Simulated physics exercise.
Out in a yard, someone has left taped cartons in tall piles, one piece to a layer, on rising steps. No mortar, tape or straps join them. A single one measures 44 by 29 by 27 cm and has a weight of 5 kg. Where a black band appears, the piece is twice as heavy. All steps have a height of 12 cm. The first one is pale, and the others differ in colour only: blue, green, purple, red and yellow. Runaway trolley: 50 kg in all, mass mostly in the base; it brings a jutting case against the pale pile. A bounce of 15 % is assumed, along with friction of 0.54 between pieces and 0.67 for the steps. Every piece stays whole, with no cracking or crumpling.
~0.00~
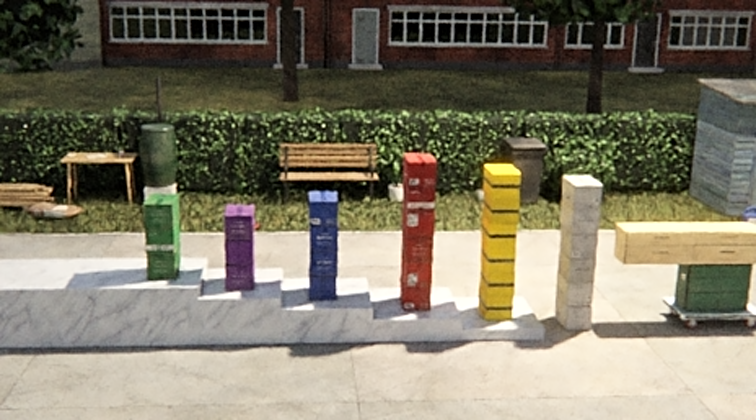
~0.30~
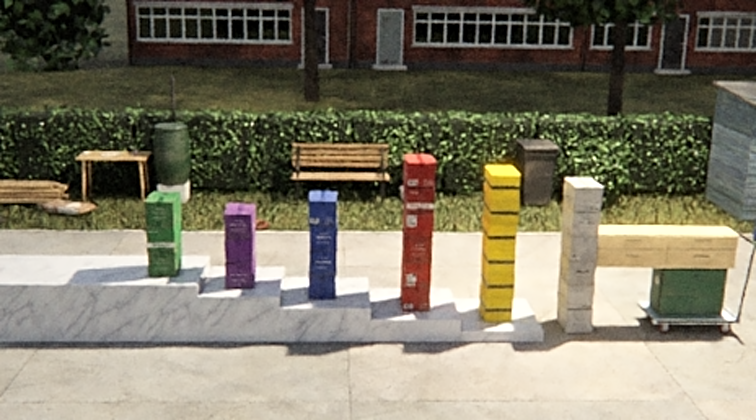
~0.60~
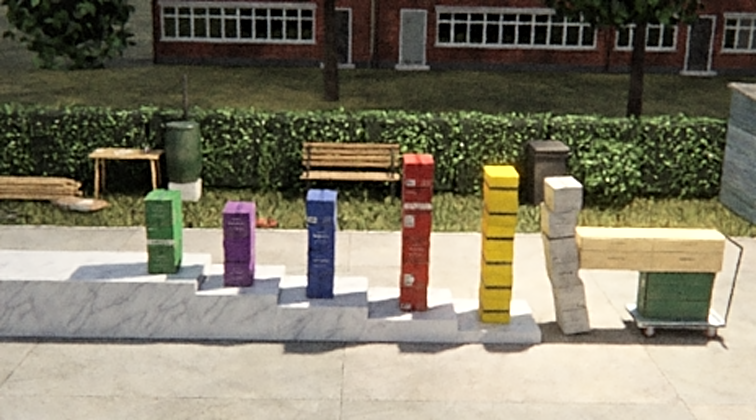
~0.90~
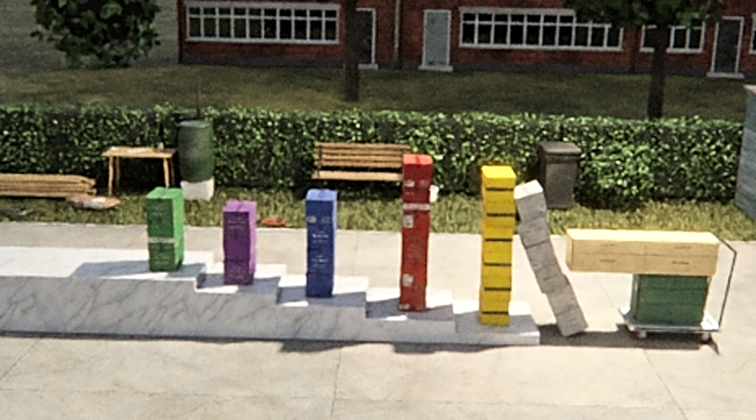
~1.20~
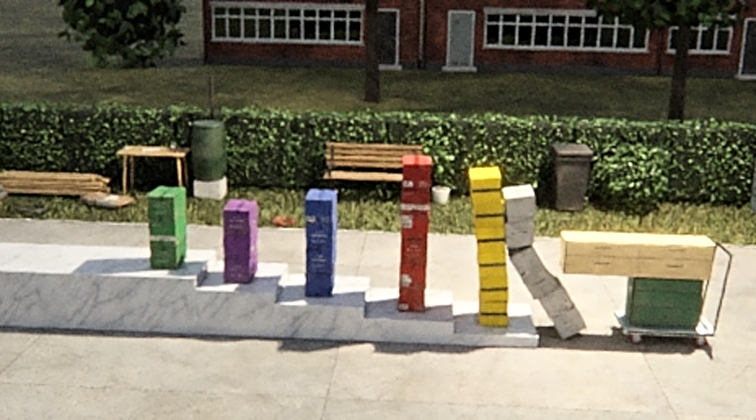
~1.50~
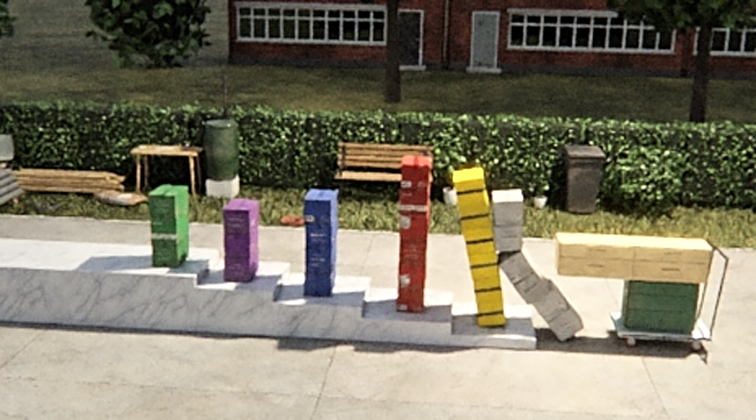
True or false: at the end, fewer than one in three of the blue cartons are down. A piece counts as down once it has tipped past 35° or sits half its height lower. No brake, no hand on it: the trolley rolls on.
False.
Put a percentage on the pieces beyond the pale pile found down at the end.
Around 90 %.
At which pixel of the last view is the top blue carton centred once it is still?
End point in last frame: Roughly (223, 230).
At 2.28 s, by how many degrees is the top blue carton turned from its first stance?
Some 0°.
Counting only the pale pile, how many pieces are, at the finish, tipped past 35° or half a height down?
In total, 6 of the pale pieces.
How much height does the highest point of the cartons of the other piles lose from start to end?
50 cm.
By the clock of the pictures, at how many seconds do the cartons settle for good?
At roughly 4.5 seconds.
After 1.90 s, 6 of the pale pile down; none of the 4 blue cartons down (0 of 22 in all colours); top blue carton unmoved; top yellow carton leaning 14°.
After 2.28 s, 6 of the pale pile down; none of the 4 blue cartons down (6 of 22 in all colours); top blue carton unmoved; top red carton leaning 21°.
After 2.68 s, 6 of the pale pile down; none of the 4 blue cartons down (11 of 22 in all colours); top blue carton leaning 25°; top yellow carton leaning 45°, 56 cm lower.
After 3.48 s, 6 of the pale pile down; 3 of the 4 blue cartons down (17 of 22 in all colours); top blue carton leaning 50°, 31 cm lower; top red carton leaning 49°, 55 cm lower.
At rest (4.8 s), 6 of the pale pile down; 3 of the 4 blue cartons down (20 of 22 in all colours); top blue carton leaning 48°, 31 cm lower; top green carton on its side. That is 75 per cent. As the last picture would show them, middles, top blue carton near (223, 230), top green carton near (84, 244).
